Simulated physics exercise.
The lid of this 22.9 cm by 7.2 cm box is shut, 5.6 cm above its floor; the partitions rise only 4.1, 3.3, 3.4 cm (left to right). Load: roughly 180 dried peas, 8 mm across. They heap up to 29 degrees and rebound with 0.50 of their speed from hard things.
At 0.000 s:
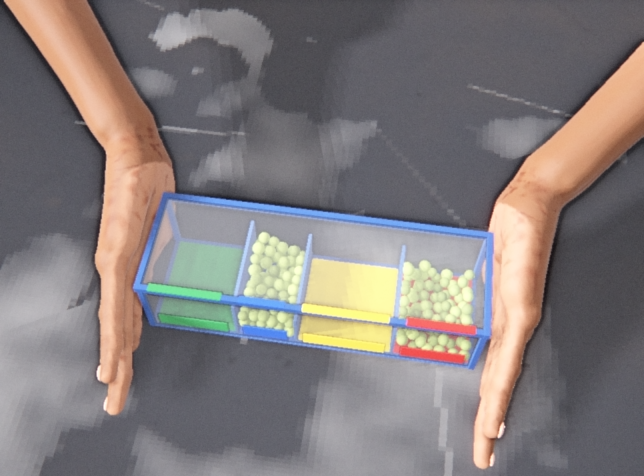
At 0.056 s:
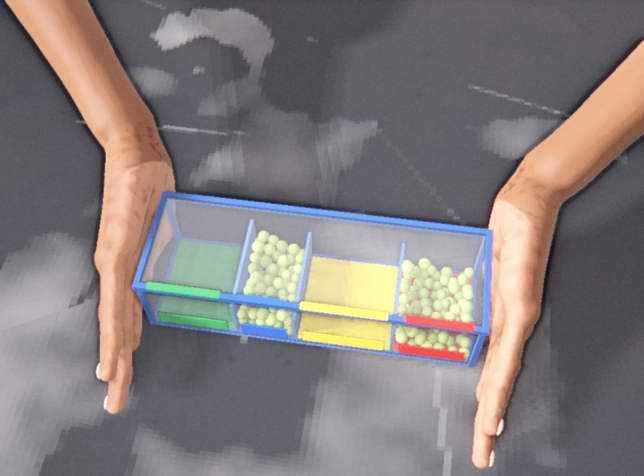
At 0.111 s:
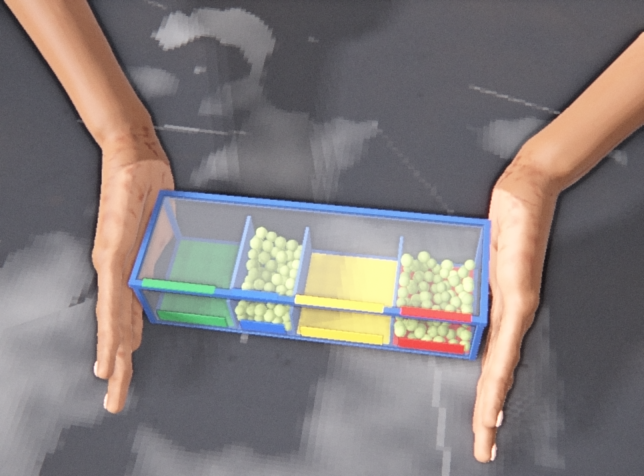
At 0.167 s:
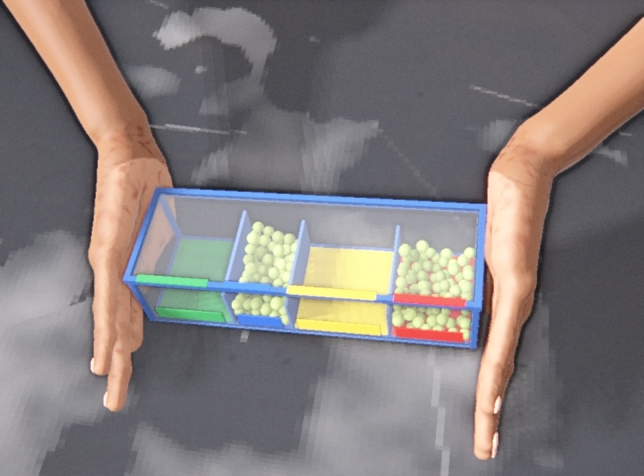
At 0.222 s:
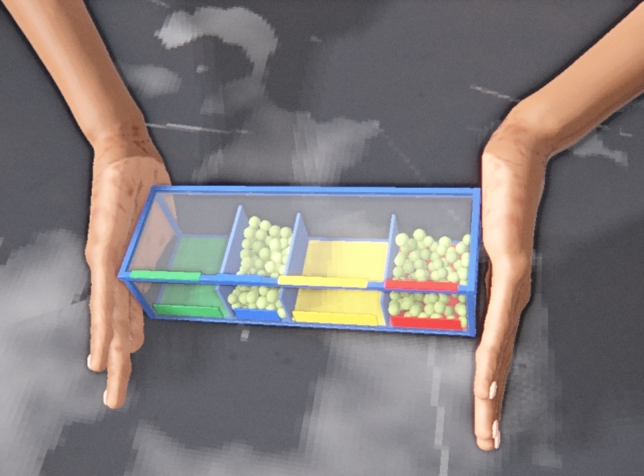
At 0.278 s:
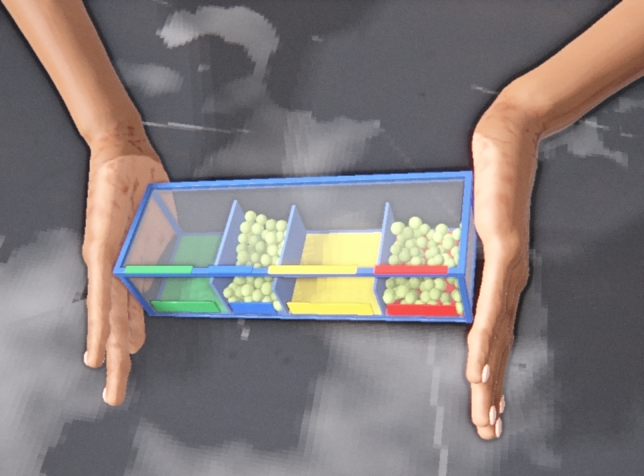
At first, two hands hold a clear, blue-edged box between them, with small pale green balls in the blue and red sections and none in the green and yellow ones. The hands then gradually tilt the box, its right end rising slightly, while the balls stay in their two sections.
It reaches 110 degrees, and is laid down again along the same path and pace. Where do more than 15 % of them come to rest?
Red compartment: No; blue compartment: Yes; green compartment: Yes; yellow compartment: No.
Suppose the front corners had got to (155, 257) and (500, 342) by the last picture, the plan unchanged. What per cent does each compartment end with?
Red 95; blue 0; green 0; yellow 5.
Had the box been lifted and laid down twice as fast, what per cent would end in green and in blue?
Green 30; blue 65.
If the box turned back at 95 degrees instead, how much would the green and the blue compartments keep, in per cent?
In that case green 25; blue 60.
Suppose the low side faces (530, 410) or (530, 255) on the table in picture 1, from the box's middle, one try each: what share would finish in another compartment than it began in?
About 55 and 50 per cent.
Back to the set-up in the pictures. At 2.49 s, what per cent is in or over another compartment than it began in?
Some 70 per cent.
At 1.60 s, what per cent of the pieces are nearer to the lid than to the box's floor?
Roughly 70 per cent.
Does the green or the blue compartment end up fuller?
It is the blue one.
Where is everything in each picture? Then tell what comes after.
The first picture shows box tilt 0 degrees, front corners at (141, 286) and (484, 331); red 45 %, blue 55 %.
The second picture shows box tilt 1 degrees, front corners at (140, 284) and (483, 328).
The third picture shows box tilt 4 degrees, front corners at (137, 281) and (480, 319), lowest corner left back.
The fourth picture shows box tilt 8 degrees, front corners at (131, 277) and (475, 303), lowest corner left back.
The fifth picture shows box tilt 12 degrees, front corners at (126, 274) and (468, 287), lowest corner left back.
The sixth picture shows box tilt 16 degrees, front corners at (121, 270) and (458, 270), lowest corner left back; red 45 %, blue 55 %. The box's pace is about 75 degrees a second.
After 1.60 s, tilt 110 degrees; red 20 %, blue 45 %, green 15 %, yellow 15 %.
After 2.49 s, tilt 50 degrees; blue 65 %, green 30 %, yellow 5 %.
After 3.37 s, tilt 0 degrees; blue 65 %, green 30 %, yellow 5 %.
In the end, at 4.0 s, red 0 %, blue 65 %, green 30 %, yellow 5 %.
